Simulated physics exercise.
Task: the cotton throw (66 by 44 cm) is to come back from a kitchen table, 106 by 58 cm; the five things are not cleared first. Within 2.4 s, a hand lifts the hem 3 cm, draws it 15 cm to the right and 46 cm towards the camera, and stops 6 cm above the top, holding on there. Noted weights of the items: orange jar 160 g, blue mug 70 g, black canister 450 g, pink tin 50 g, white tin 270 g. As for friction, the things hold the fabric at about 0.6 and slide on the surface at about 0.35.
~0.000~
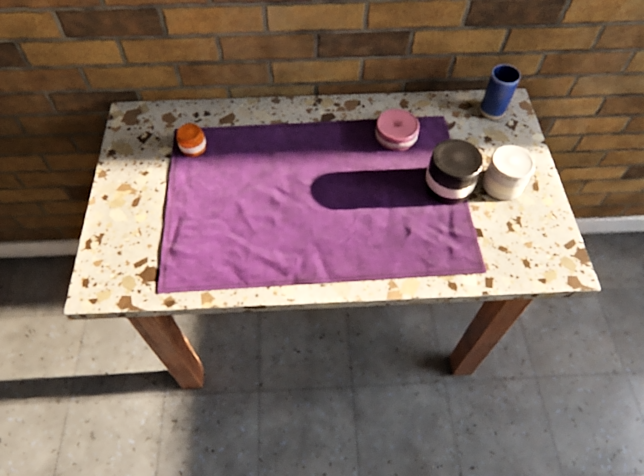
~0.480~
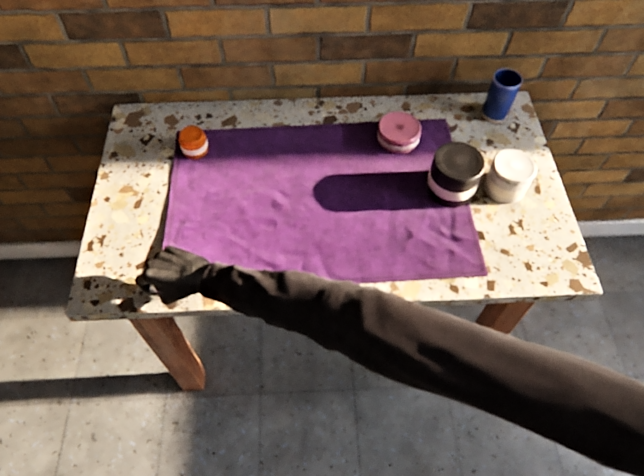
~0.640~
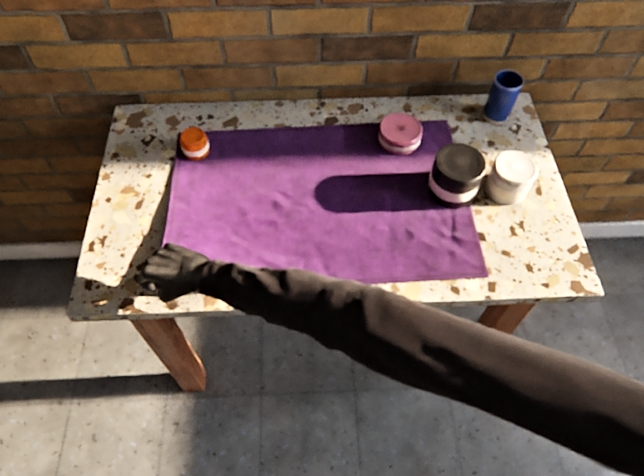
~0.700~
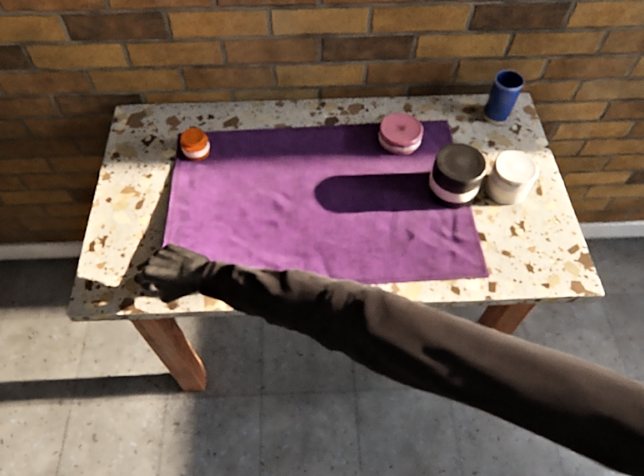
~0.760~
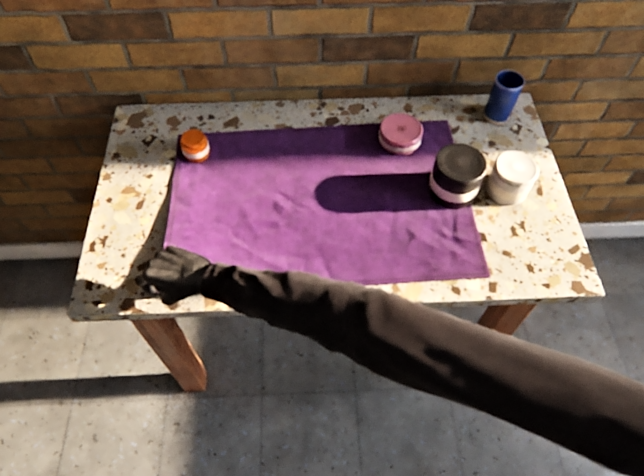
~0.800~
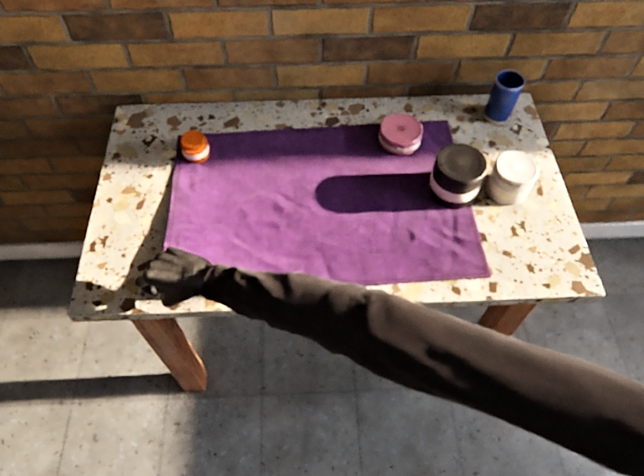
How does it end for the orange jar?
Ends up off.
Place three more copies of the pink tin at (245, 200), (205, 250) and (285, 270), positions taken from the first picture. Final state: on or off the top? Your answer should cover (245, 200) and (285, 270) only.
Result, in order: Off the top at the end; off the top at the end.
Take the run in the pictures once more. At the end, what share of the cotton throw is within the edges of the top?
About 35 per cent.
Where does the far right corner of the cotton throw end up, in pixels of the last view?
At about (348, 182).
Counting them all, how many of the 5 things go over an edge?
All told, 1.
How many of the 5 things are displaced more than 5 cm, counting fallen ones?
Counting them up, I get 3.
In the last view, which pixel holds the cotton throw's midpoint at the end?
Its centre lands at about (309, 341).
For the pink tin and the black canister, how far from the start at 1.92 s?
I'd put the pink tin at some 15 centimetres and the black canister at some 6 centimetres.
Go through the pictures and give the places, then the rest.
In the first frame, orange jar (189, 132); cotton throw corners (158, 293) (444, 116) (487, 273).
In the second frame, cotton throw corners (446, 119) (488, 276); grip (157, 292).
In the third frame, cotton throw corners (447, 120) (489, 277); grip (156, 289).
In the fourth frame, cotton throw corners (447, 120) (489, 277); grip (157, 290).
In the fifth frame, cotton throw corners (447, 121) (490, 277); grip (158, 292).
In the sixth frame, orange jar (192, 138); cotton throw corners (447, 121) (491, 277); grip (158, 293).
At 1.4 s, 95 % of the cotton throw is still over the top; orange jar 12 cm off its start, pink tin 4 cm off its start, black canister 1 cm off its start.
At 1.9 s, 75 % of the cotton throw is still over the top; orange jar 30 cm off its start, pink tin 14 cm off its start, black canister 7 cm off its start.
At 2.5 s, 45 % of the cotton throw is still over the top; orange jar over the edge, pink tin 26 cm off its start at (335, 199), black canister 15 cm off its start at (425, 207).
At 3.0 s, 35 % of the cotton throw is still over the top; orange jar over the edge, pink tin 32 cm off its start, black canister 20 cm off its start.
At 4.6 s, 35 % of the cotton throw is still over the top; orange jar over the edge, pink tin 32 cm off its start at (326, 220), black canister 20 cm off its start at (416, 226).
